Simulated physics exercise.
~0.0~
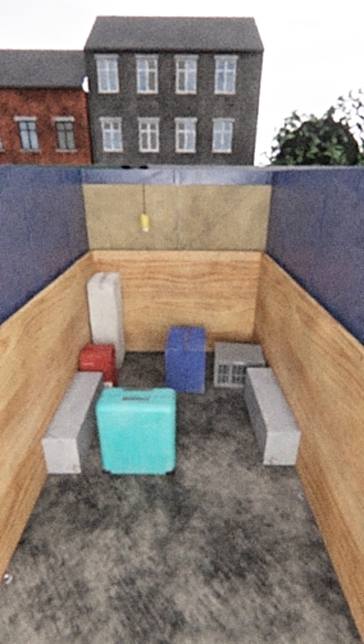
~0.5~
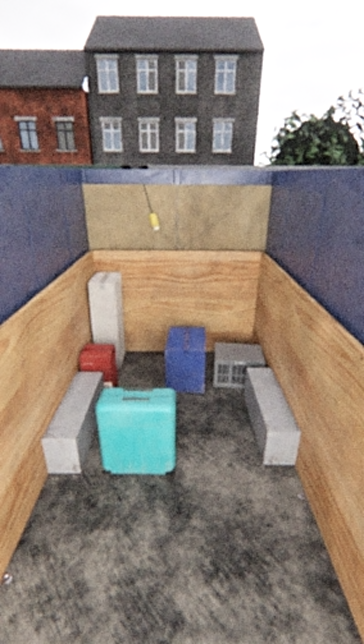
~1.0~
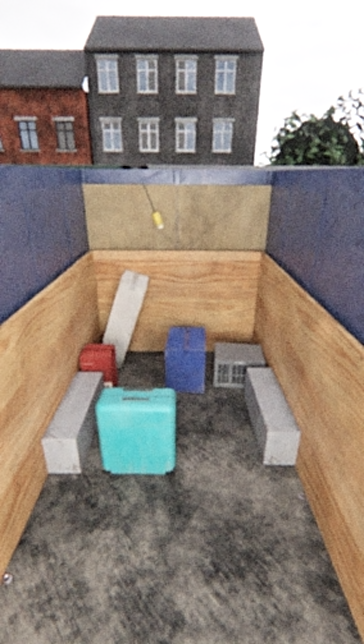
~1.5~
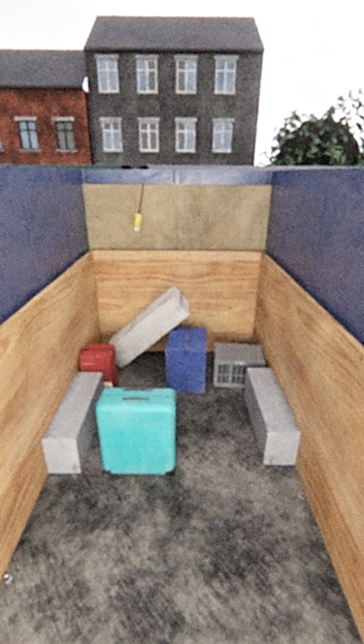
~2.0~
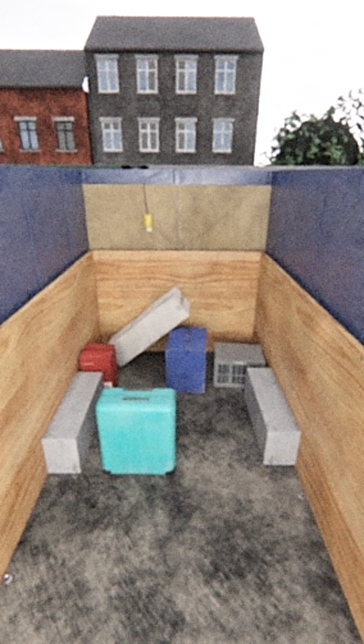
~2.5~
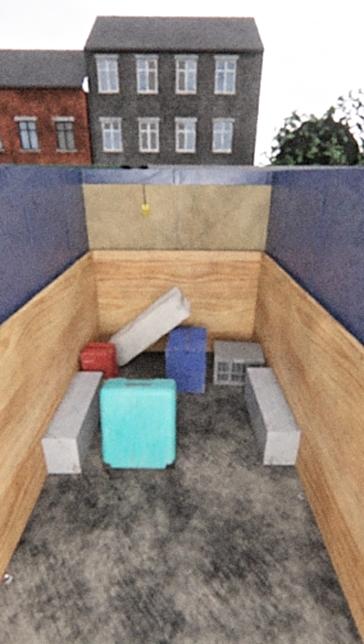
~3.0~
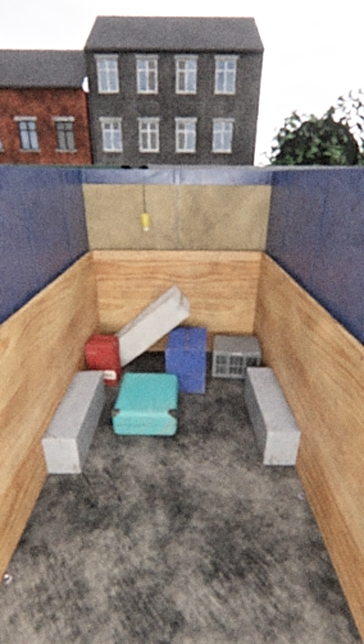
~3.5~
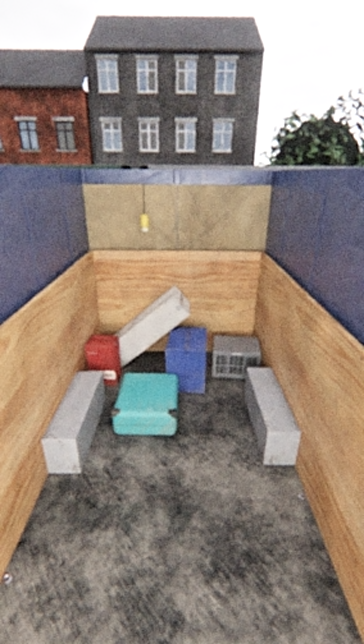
A tall white box tips right against the blue box, then a turquoise case topples forwards.
